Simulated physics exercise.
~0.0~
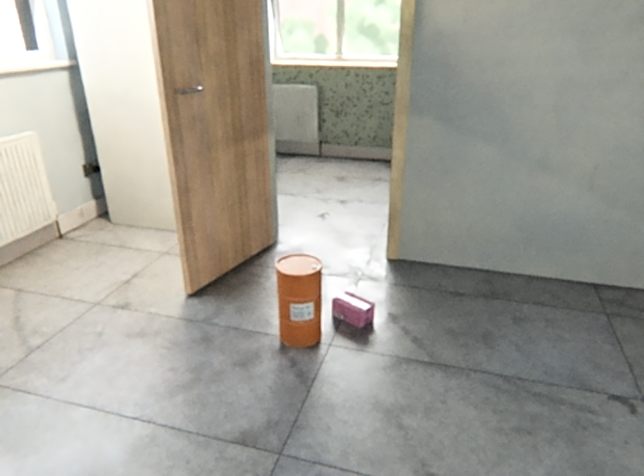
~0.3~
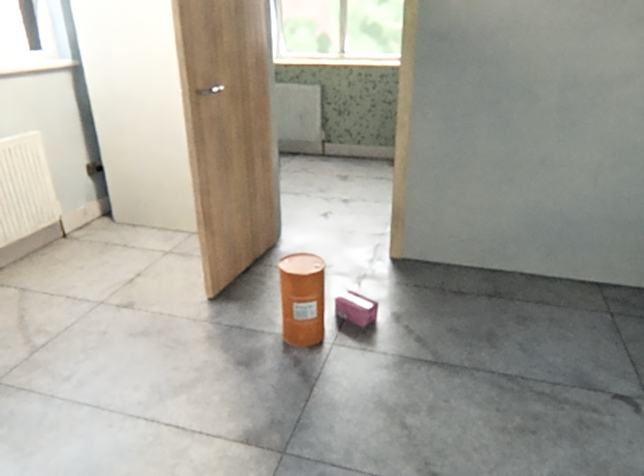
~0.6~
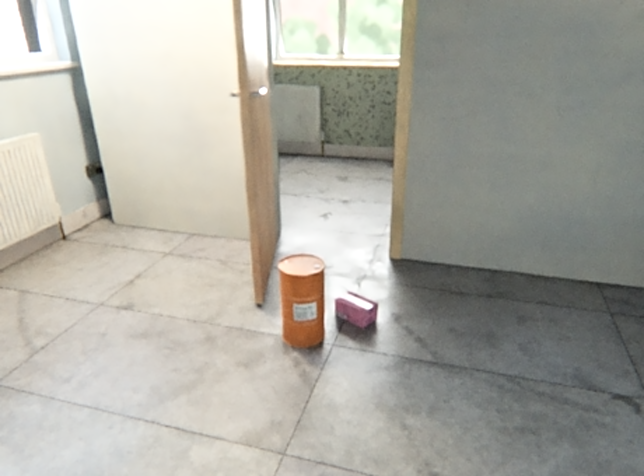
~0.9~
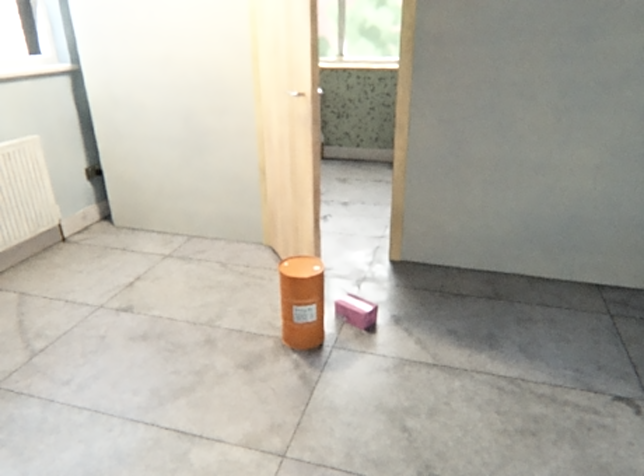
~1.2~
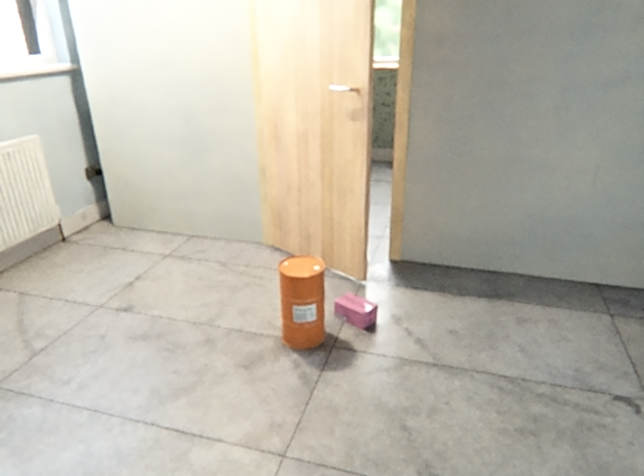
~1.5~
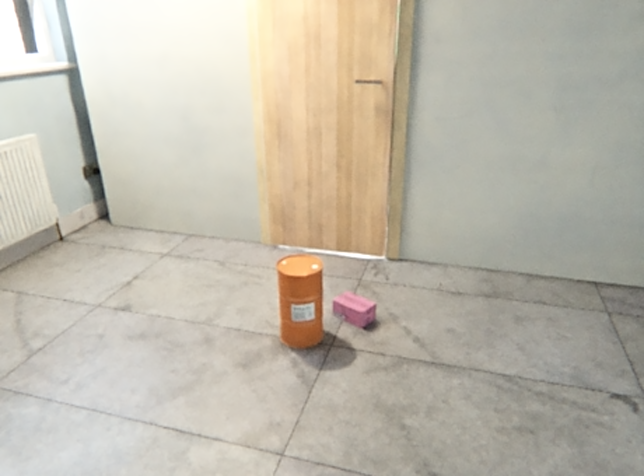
To begin with, a wooden door stands wide open into a room with a grey tiled floor, while an orange canister and a small pink box sit on the floor near the doorway. The door swings around until it is seen nearly edge-on, just behind the canister. It keeps turning toward the frame on the right, narrowing the view of the patterned wall and window beyond. Soon only a slim gap remains, and the door passes behind the canister and box without disturbing either. Finally it rests shut, with both objects still in place.
